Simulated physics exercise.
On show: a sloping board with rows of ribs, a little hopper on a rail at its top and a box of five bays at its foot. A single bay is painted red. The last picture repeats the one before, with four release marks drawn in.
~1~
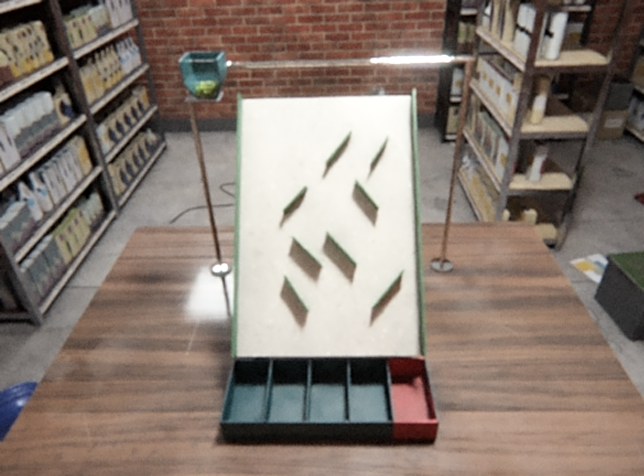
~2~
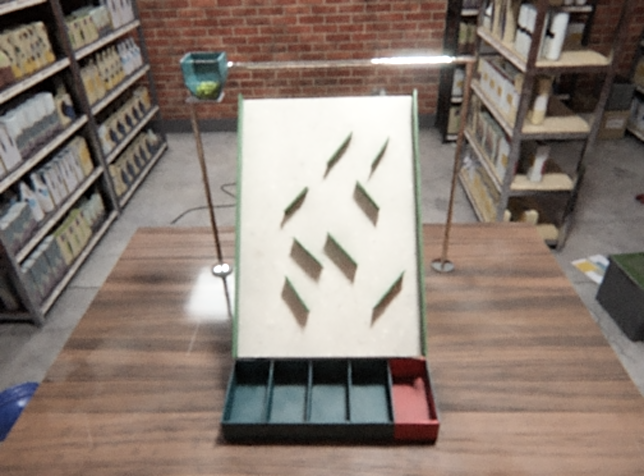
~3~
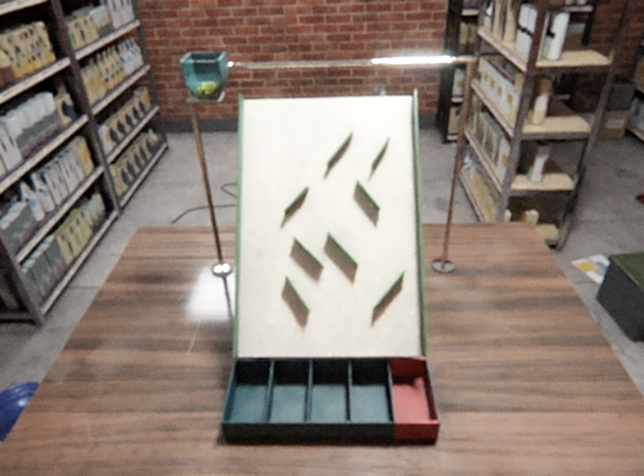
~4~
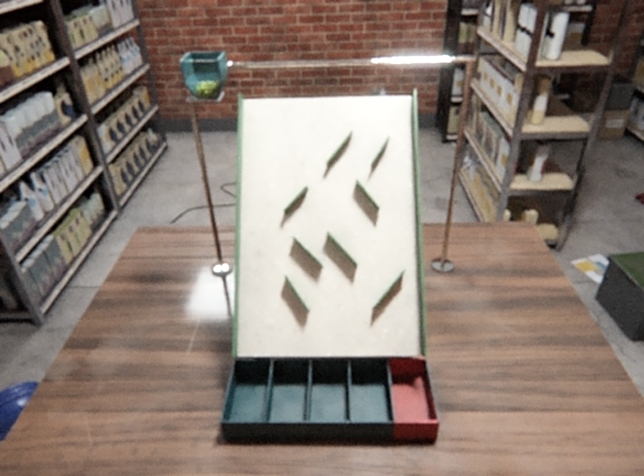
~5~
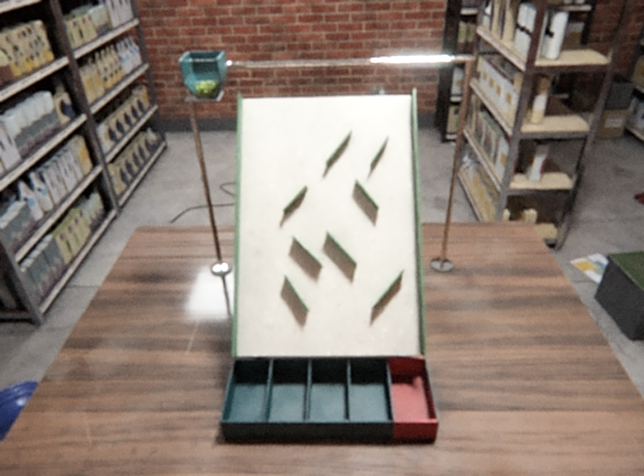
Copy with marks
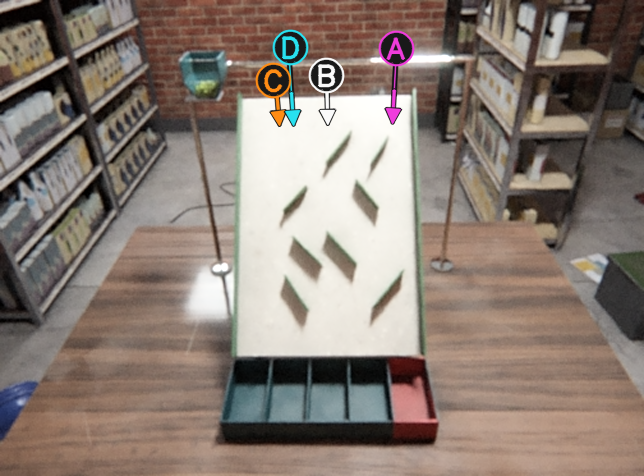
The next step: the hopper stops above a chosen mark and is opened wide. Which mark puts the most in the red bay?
Best: A.
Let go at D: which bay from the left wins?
It is the first one.
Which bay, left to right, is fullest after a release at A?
The fifth from the left.
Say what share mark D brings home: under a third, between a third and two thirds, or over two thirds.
Mark D gives under a third.
On the marked copy, mark A meets the board at (392, 118); mark B meets the board at (327, 119); mark C meets the board at (279, 120); mark D meets the board at (293, 120).
With A, about two thirds in the red bay, about a quarter in other bays.
With B, a stray few in the red bay, nearly all in other bays.
With C, none in the red bay, nearly all in other bays, a small part outside the box.
With D, none in the red bay, nearly all in other bays, a stray few outside the box.
